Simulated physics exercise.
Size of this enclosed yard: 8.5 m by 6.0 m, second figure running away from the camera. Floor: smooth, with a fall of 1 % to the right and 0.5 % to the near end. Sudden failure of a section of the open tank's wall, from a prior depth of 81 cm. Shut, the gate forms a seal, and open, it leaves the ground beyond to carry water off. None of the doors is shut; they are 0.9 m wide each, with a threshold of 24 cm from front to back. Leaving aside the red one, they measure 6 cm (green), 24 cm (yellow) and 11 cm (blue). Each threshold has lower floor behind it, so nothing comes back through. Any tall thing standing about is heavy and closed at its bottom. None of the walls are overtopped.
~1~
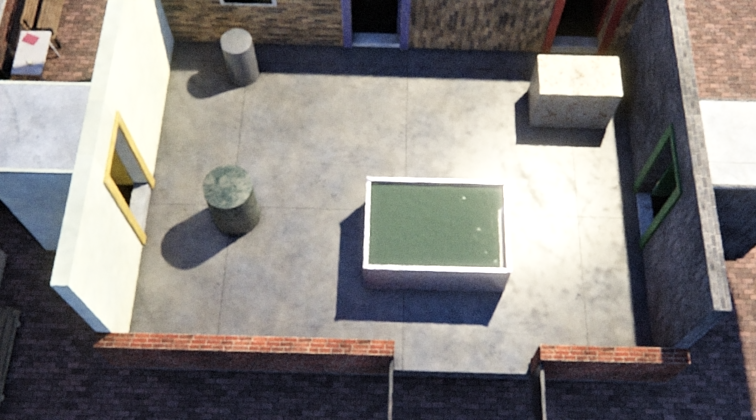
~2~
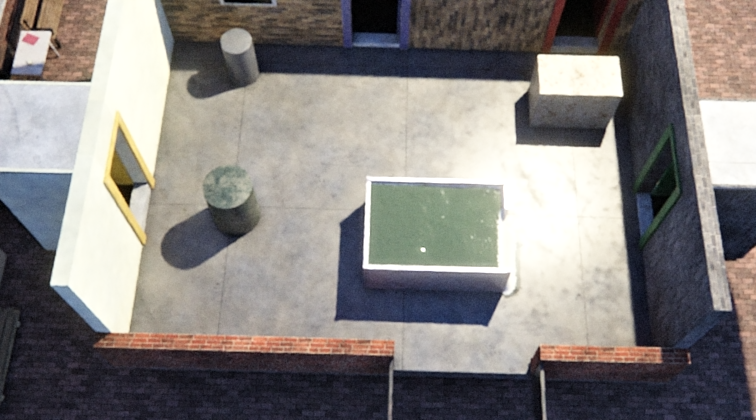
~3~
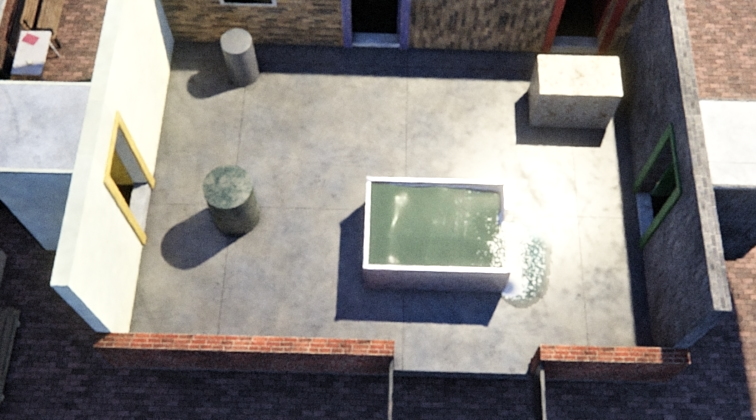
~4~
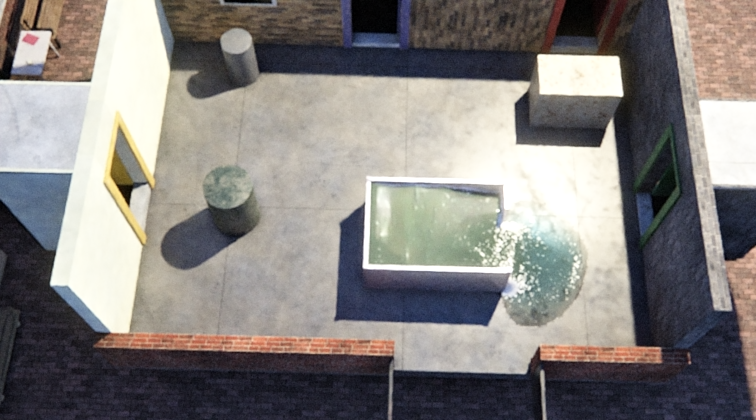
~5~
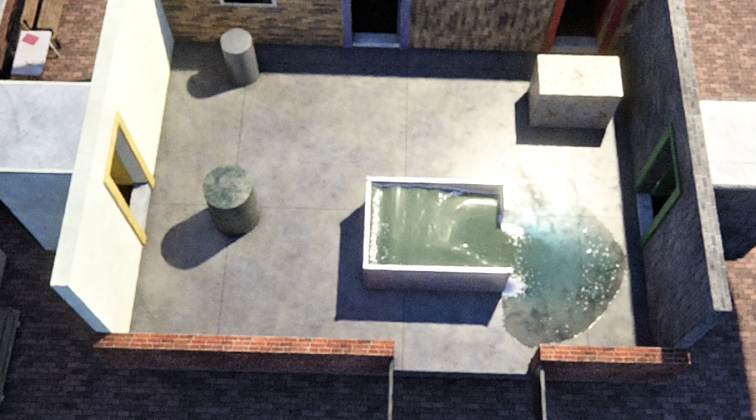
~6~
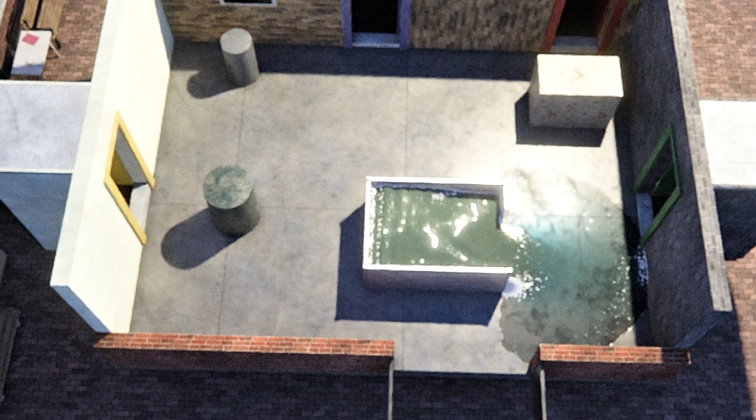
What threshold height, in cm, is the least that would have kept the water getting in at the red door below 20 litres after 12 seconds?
The least height is about 9 cm.
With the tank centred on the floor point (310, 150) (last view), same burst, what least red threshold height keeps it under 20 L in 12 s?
About 14.0 centimetres.
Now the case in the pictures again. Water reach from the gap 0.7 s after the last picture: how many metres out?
The front is some 3.6 m out.
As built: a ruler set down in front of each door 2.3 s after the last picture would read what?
Centimetres: Green = 21, yellow = 0, blue = 0, red = 7.
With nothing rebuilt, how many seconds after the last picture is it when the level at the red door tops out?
Around 3.5 seconds.
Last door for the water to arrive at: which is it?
Coming last is the yellow one.
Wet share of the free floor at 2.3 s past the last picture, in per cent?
Roughly 25 percent of the floor is wet.
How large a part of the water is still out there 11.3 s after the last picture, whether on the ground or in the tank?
Something like 72 per cent of it remains.
Then, 0.7 s after the last picture water covers 20 % of the floor, deepest (60 cm) near (653, 363); it has not reached the red door.
Then, 2.3 s after the last picture water covers 25 % of the floor, deepest (30 cm) near (620, 56); 7 cm at the red door, 0 litres in over its 20 cm threshold.
Then, 11.3 s after the last picture water covers 95 % of the floor, deepest (9 cm) near (642, 363); 5 cm at the red door, 0 litres in over its 20 cm threshold.
At the red door as built, the water peaked near 13 cm, 3.3 s after the last picture.
Run again over the same 12 s with other heights there, 32 litres in over 7.5 cm, 14 litres over 10 cm. The limit of 20 litres is kept from about 9 cm up.
